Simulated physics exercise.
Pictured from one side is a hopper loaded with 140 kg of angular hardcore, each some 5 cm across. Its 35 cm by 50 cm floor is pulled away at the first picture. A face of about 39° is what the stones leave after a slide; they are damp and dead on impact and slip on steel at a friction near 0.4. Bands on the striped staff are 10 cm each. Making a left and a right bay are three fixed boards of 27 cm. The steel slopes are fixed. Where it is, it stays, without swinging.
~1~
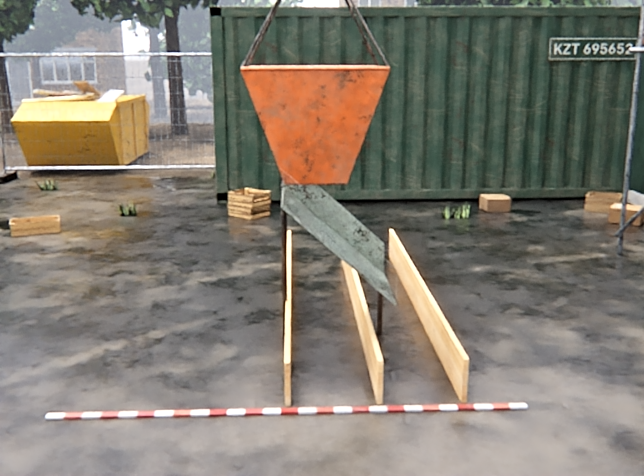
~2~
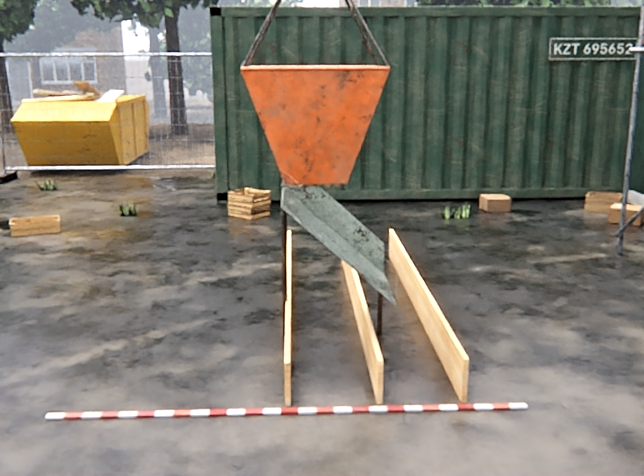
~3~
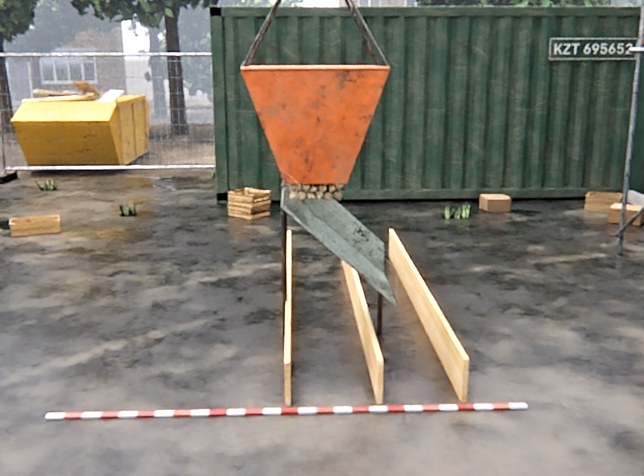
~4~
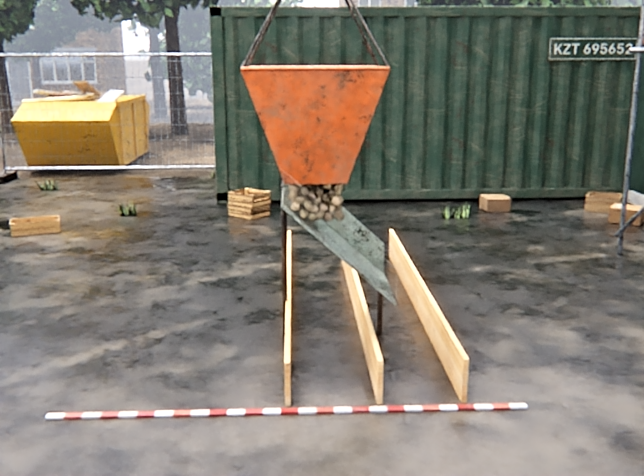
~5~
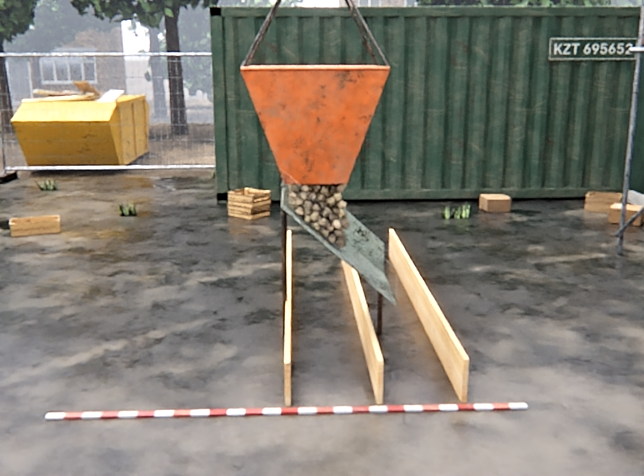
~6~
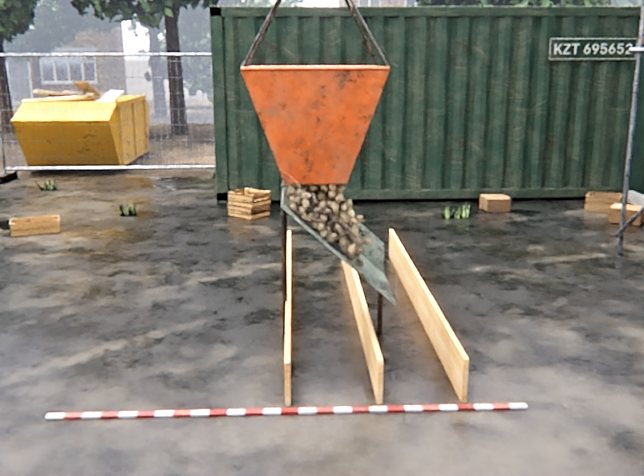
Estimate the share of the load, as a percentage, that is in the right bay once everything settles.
Roughly 90 per cent of the load ends up there.
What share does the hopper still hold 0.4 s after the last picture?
Still inside: Roughly 0 percent.
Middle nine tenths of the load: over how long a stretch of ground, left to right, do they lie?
Some 70 cm from left to right.
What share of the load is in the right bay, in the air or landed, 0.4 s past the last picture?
Around 30 per cent at that point.
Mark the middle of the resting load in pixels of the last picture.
Middle of load approx at pixel (419, 350).
Then, 0.4 s after the last picture, 1 % in the hopper, 63 % on the steel, 4 % falling or lying in the left bay, 32 % falling or lying in the right bay; the stones farthest right are at (439, 338).
Then, 0.8 s after the last picture, 0 % in the hopper, 18 % on the steel, 77 % falling or lying in the right bay, 6 % falling or lying right of the bays; the stones farthest right are at (504, 355).
Then, 1.4 s after the last picture, 0 % in the hopper, 90 % falling or lying in the right bay, 10 % falling or lying right of the bays; the stones farthest right are at (528, 349).
Then, 2.3 s after the last picture, 0 % in the hopper, 90 % falling or lying in the right bay, 10 % falling or lying right of the bays; the stones farthest right are at (528, 349).
Then, 4.2 s after the last picture, 0 % in the hopper, 90 % in the right bay, 10 % right of the bays; the stones farthest right are at (528, 349).
